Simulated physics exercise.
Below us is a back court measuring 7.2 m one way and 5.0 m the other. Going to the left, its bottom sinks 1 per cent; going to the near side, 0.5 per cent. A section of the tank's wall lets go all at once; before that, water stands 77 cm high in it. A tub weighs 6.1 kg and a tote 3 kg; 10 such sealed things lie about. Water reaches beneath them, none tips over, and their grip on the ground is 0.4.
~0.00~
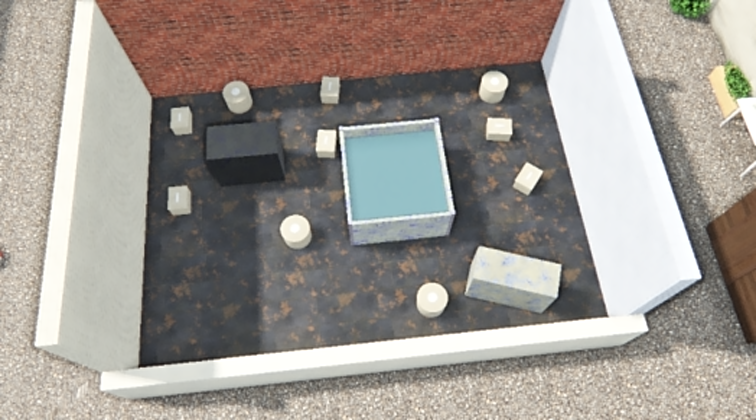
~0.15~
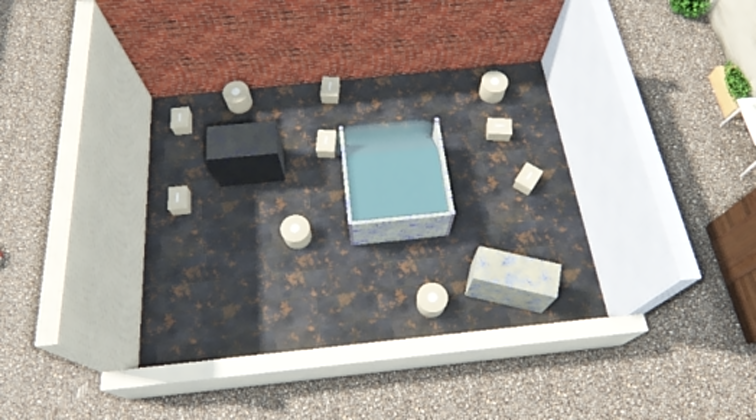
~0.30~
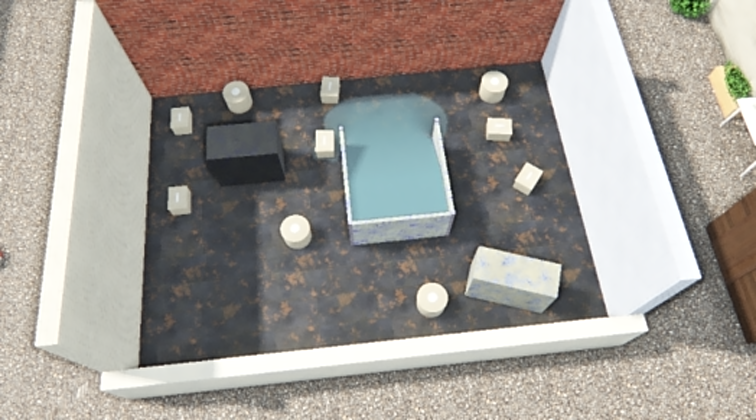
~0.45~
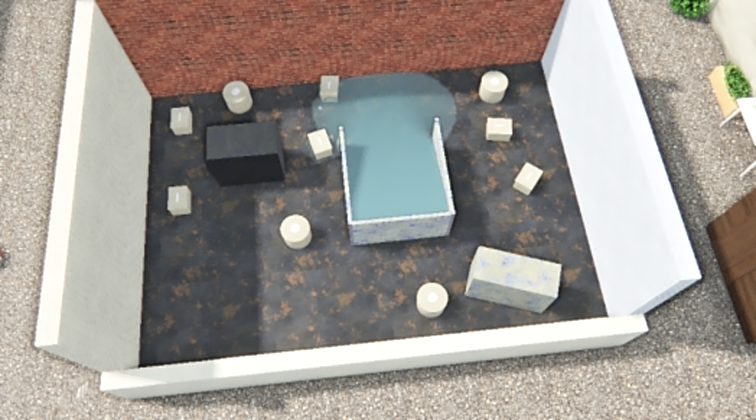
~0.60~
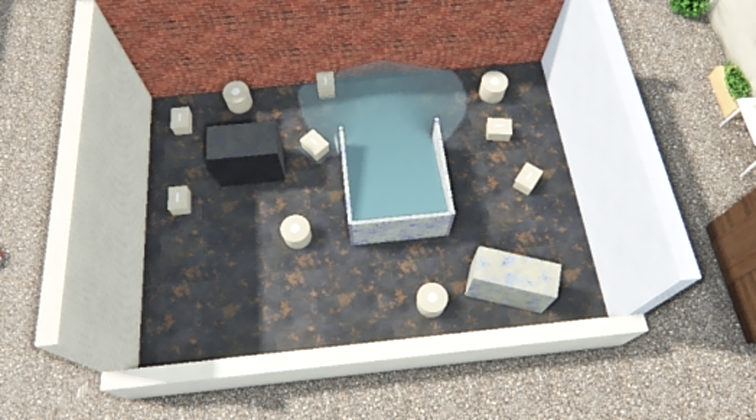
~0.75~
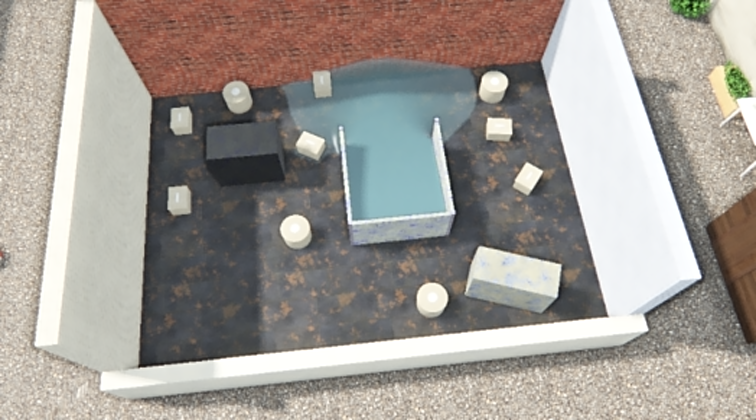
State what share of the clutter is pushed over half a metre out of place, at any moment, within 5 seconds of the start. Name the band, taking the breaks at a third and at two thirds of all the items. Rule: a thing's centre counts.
The answer is the top band, two thirds or more.
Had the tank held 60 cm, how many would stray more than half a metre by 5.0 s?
So the tally would be 7.
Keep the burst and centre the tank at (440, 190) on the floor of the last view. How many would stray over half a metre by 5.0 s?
8.
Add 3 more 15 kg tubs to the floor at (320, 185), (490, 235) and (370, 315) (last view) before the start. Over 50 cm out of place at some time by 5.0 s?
Reading them off in order: Not beyond, not beyond, not beyond.
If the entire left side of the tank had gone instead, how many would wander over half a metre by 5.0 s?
Result: 6 of them.
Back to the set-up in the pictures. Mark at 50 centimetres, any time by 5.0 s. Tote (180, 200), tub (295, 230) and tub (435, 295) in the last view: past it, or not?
Result, in order: Overshooting / undershooting / undershooting.
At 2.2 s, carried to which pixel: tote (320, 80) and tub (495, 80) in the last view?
Around (179, 159) and (541, 129).
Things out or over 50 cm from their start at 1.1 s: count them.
Answer: 1.
After 1.1 s 1 of 10 are over 50 cm from their spots; 1 afloat.
After 2.2 s 3 of 10 are over 50 cm from their spots; 2 afloat.
After 3.5 s 8 of 10 are over 50 cm from their spots; 1 afloat.
After 5.0 s 8 of 10 are over 50 cm from their spots, and 8 have been at some point; 5 afloat.
